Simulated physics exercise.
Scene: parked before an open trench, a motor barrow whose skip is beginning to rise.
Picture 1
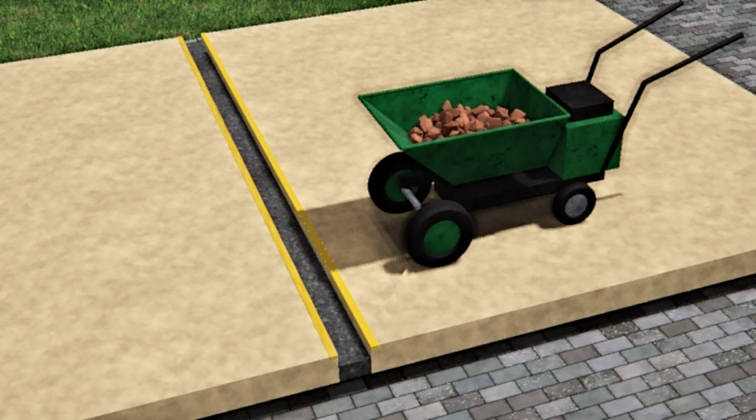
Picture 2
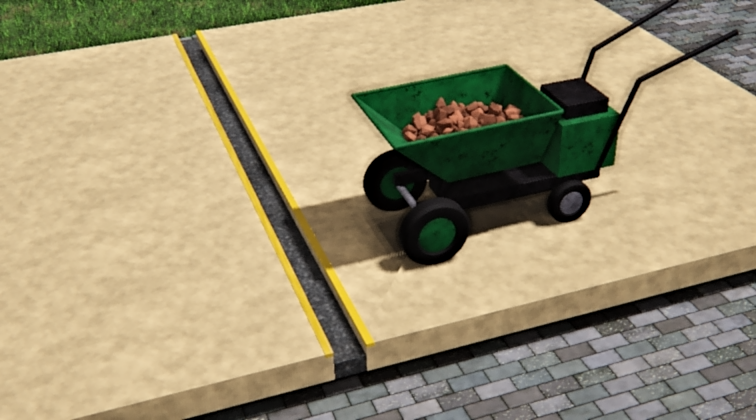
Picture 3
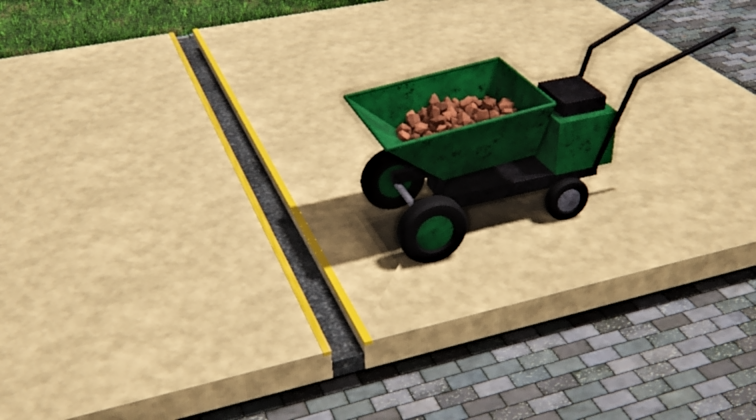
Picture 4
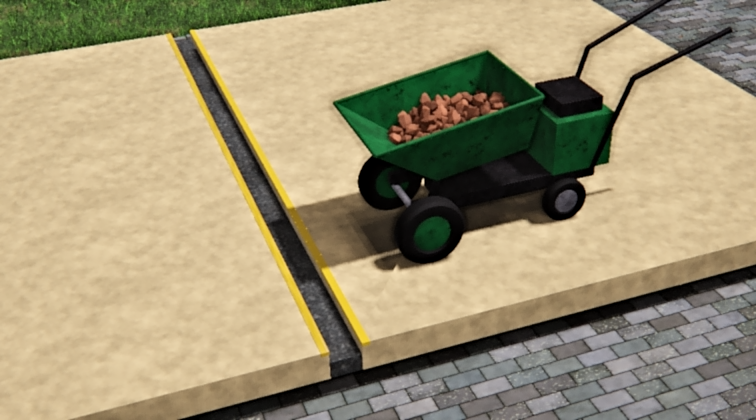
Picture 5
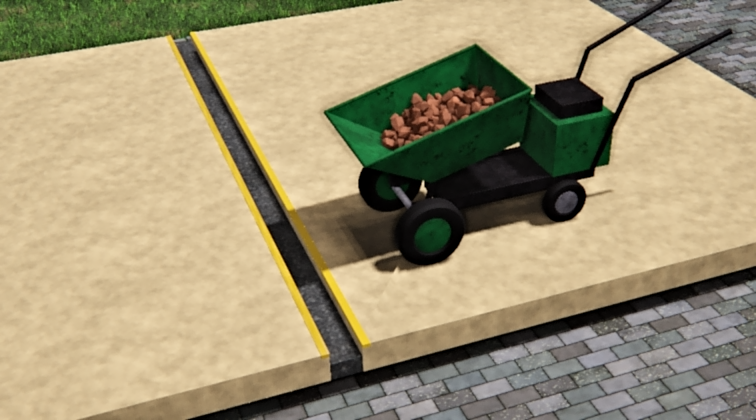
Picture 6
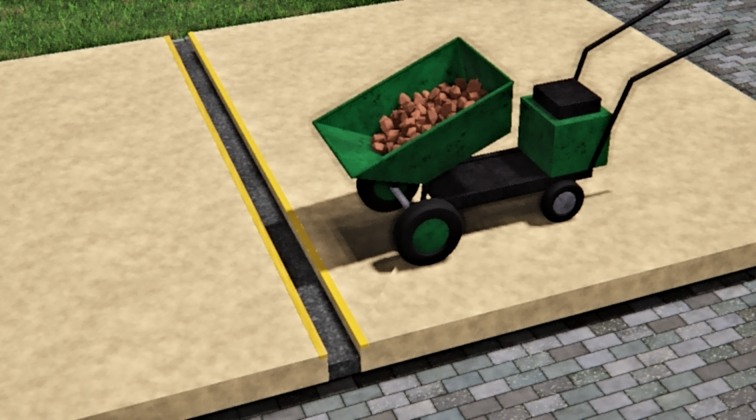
On a pale, sandy-coloured slab bordered by grass and grey paving, seen from above at an angle, a narrow dark trench with yellow edges runs across the left side. To its right stands a green motor barrow with black handles and dark wheels, its skip loaded with reddish-brown rubble. The skip tilts steadily toward the trench, its rear rising while the barrow stays parked, and the view shifts very slightly at first.
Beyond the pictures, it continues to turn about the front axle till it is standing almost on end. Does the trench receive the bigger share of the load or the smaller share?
The share in the trench is below half.
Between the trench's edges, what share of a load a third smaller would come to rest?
40 in a hundred, roughly.
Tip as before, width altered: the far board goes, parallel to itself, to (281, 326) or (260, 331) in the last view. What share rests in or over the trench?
Lab note: Case 1 around 60 %, case 2 80 %.
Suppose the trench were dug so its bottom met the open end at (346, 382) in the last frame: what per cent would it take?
The share would be around 60 per cent.
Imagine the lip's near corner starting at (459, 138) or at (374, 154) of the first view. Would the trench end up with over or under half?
At the earlier place the lesser portion ends between the edges, at the later place the lesser portion.
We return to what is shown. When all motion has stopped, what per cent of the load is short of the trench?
Close to 0 in a hundred.
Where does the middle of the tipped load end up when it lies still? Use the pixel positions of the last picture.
Around (270, 262), give or take.
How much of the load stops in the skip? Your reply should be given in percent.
It works out to some 25 percent.
Just after the last frame, skip tipped steeply; every one in the skip.
A moment on, skip tipped right over; roughly half in the skip; roughly a quarter in or heaped over the trench; roughly a quarter beyond it.
Further on, skip tipped right over; roughly a quarter in the skip; roughly a quarter in or heaped over the trench; roughly half beyond it.
When it is over, skip tipped right over; roughly a quarter in the skip; roughly a quarter in or heaped over the trench; roughly half beyond it.
